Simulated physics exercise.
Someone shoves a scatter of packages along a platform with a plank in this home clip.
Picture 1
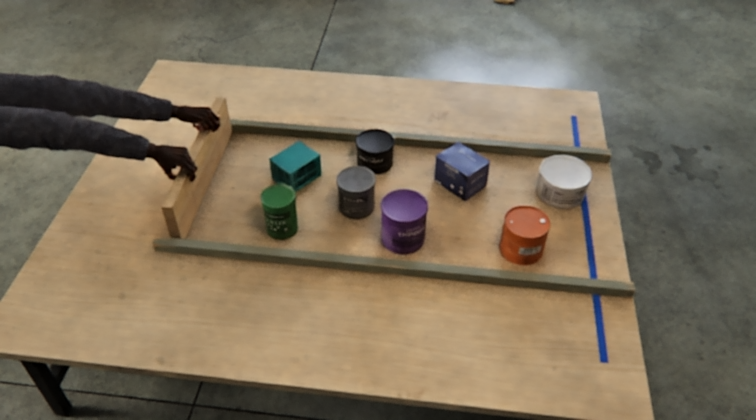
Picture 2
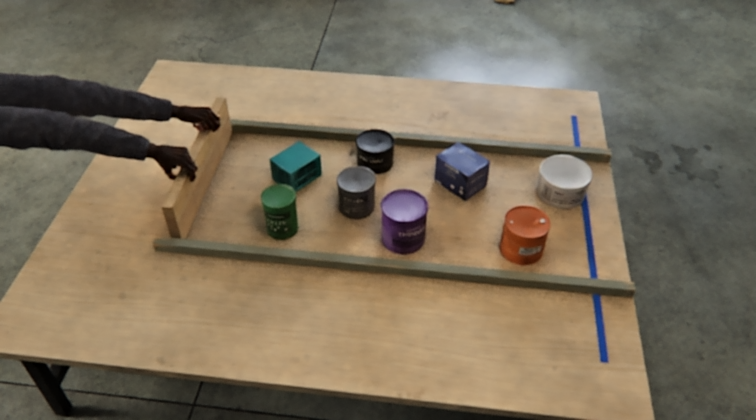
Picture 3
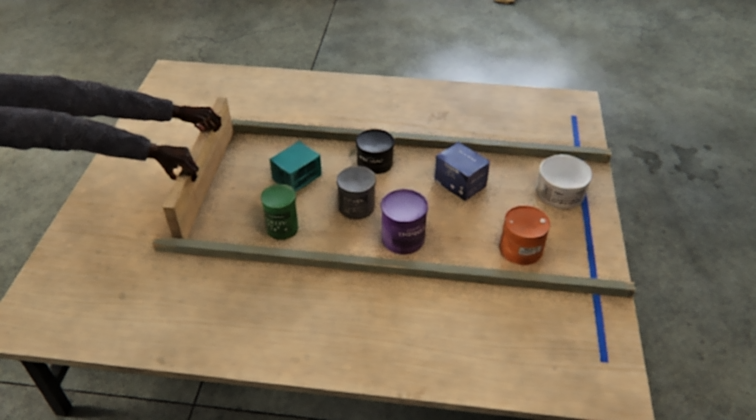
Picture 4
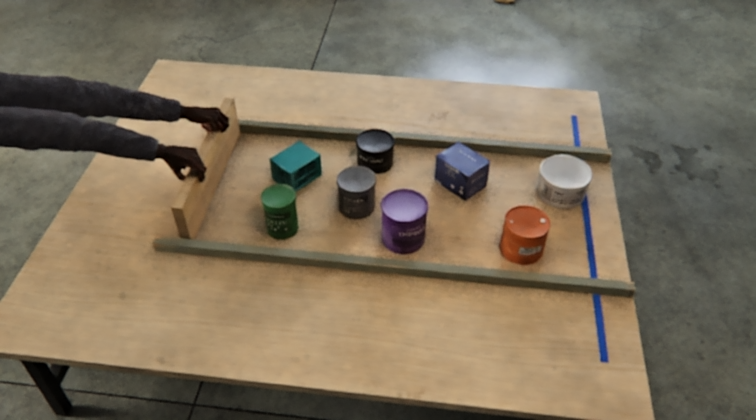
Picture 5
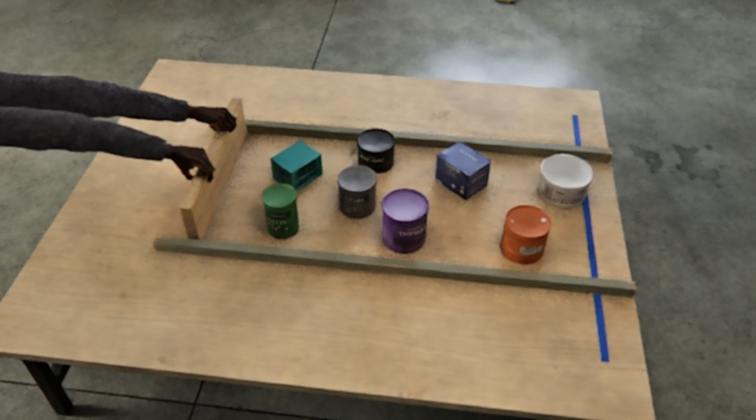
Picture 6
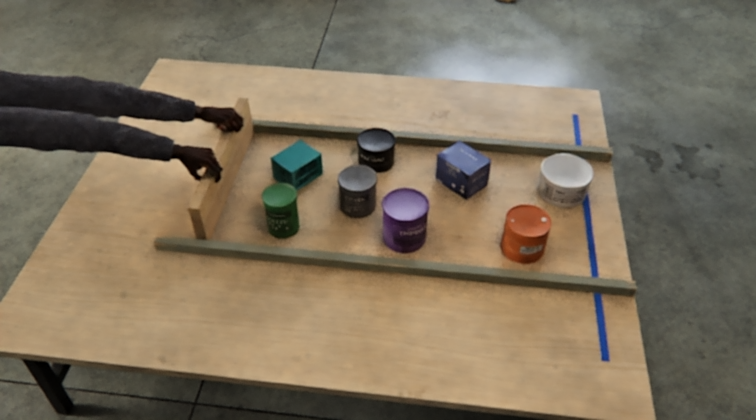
Wooden plank pushed by two hands sliding slightly right between rails on a table, the scattered cans and boxes staying still.
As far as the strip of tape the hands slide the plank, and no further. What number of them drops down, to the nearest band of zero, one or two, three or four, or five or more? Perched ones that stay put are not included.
The tally of those that come down is above two and below five.
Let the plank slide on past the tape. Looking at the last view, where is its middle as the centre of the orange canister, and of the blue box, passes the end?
Orange canister over the end: About (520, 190). Blue box over the end: About (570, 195).
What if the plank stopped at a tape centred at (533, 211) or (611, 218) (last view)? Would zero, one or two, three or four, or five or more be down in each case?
One or two; five or more.
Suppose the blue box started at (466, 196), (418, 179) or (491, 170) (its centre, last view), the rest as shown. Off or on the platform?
Results in order: Over the edge; over the edge; over the edge.
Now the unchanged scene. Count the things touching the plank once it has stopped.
At rest, 4 are in contact.
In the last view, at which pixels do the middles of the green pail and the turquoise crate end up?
One is at about (615, 239), the other at about (605, 190).
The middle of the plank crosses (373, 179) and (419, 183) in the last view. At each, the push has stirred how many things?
Respectively 5 and 6.
Soon after, none off yet; white pail at rest near (564, 181); orange canister at rest near (526, 234); blue box at rest near (463, 170).
Then, none off yet; white pail at rest near (564, 181); orange canister at rest near (526, 234); blue box moved about its own width near (489, 172).
Further on, none off yet; white pail moved about its own width near (611, 186); orange canister moved well along near (623, 240); blue box moved well along near (569, 189).
By the end, the number that fall off is three or four; fallen, purple pail, blue box, orange canister and white pail.
